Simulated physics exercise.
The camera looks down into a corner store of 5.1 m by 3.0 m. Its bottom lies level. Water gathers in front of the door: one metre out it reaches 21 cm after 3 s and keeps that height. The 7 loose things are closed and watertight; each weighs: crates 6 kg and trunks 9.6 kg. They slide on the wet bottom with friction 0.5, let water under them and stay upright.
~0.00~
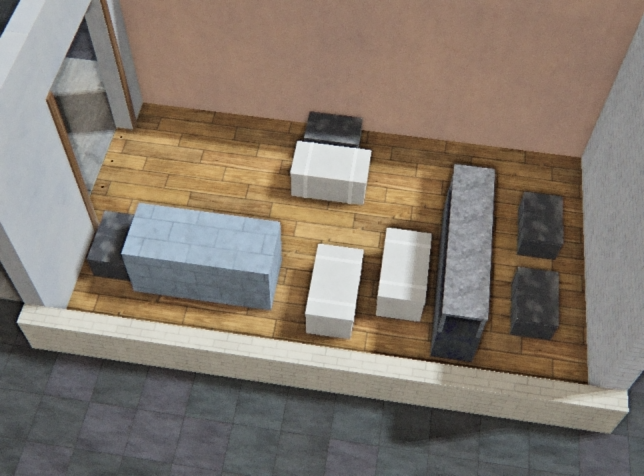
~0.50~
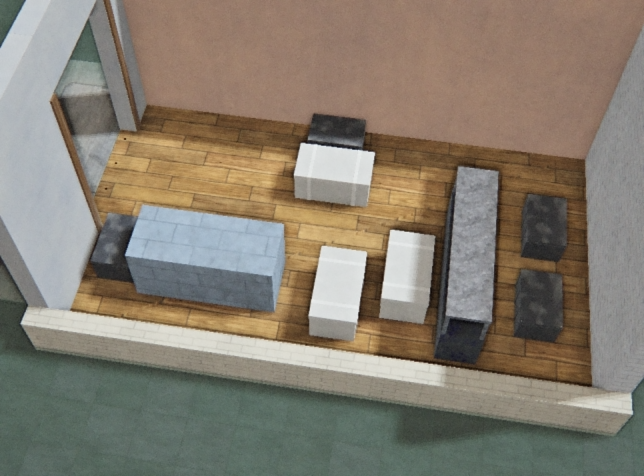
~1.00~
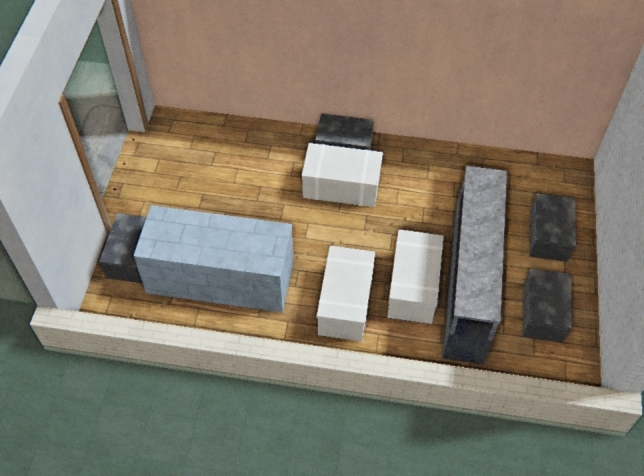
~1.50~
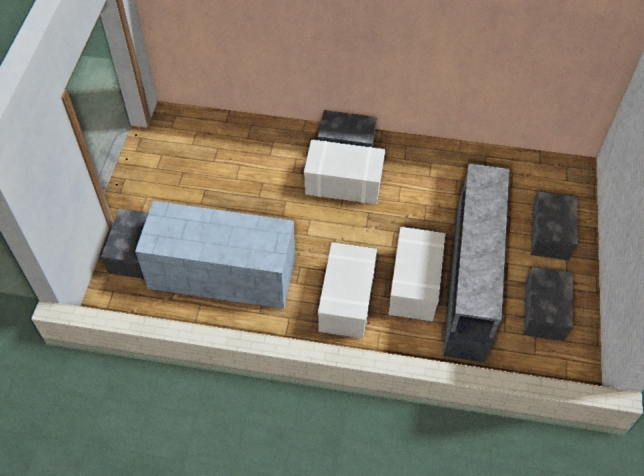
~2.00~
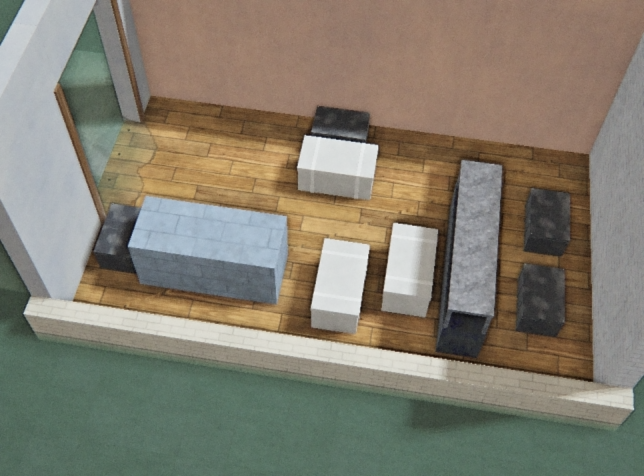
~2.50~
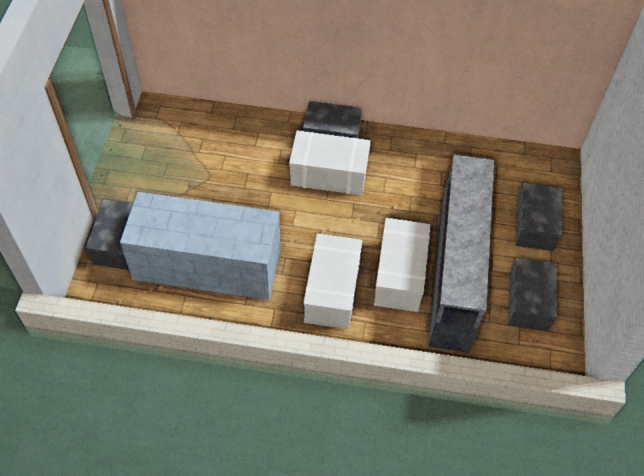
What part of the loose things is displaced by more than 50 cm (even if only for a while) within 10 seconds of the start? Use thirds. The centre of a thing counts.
That comes to at least two thirds.
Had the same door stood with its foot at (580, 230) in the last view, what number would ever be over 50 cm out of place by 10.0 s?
Then 5.
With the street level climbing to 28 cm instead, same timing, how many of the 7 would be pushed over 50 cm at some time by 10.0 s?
In that case 5 of them.
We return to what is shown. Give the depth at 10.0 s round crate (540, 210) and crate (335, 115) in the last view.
About 16 and 15 cm.
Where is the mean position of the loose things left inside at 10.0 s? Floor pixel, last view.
Around (390, 291).
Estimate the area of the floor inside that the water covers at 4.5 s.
Roughly 7.0 m2.
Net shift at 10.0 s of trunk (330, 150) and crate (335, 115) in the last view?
In that order: 200 cm, 300 cm.
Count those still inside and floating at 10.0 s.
I count 7.
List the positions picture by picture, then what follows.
In the first picture, a crate at (543, 217), on the bottom; a crate at (334, 128) rests on the ground; water covers 0.0 m2; 0 of 7 have shifted.
In the second picture, a crate at (547, 219), on the bottom; a crate at (337, 130) rests on the ground; 0.0 m2 under water; 0 of 7 have shifted.
In the third picture, a crate at (556, 219) rests on the ground; a crate at (345, 130), on the bottom; water covers 0.0 m2; 0 of 7 have shifted.
In the fourth picture, a crate at (558, 217), on the bottom; a crate at (348, 127) rests on the ground; 0.0 m2 under water; 0 of 7 have shifted.
In the fifth picture, a crate at (550, 214) rests on the ground; a crate at (341, 122), on the bottom; water covers 0.2 m2; 0 of 7 have shifted.
In the sixth picture, a crate at (542, 208), on the bottom; a crate at (333, 117), on the bottom; 1.0 m2 under water; 0 of 7 have shifted.
After 3.5 s 0 of 7 are over 50 cm from their spots; 0 afloat.
After 4.5 s 0 of 7 are over 50 cm from their spots; 0 afloat.
After 7.0 s 3 of 7 are over 50 cm from their spots; 4 afloat.
After 10.0 s 6 of 7 are over 50 cm from their spots, and 6 have been at some point; 7 afloat.
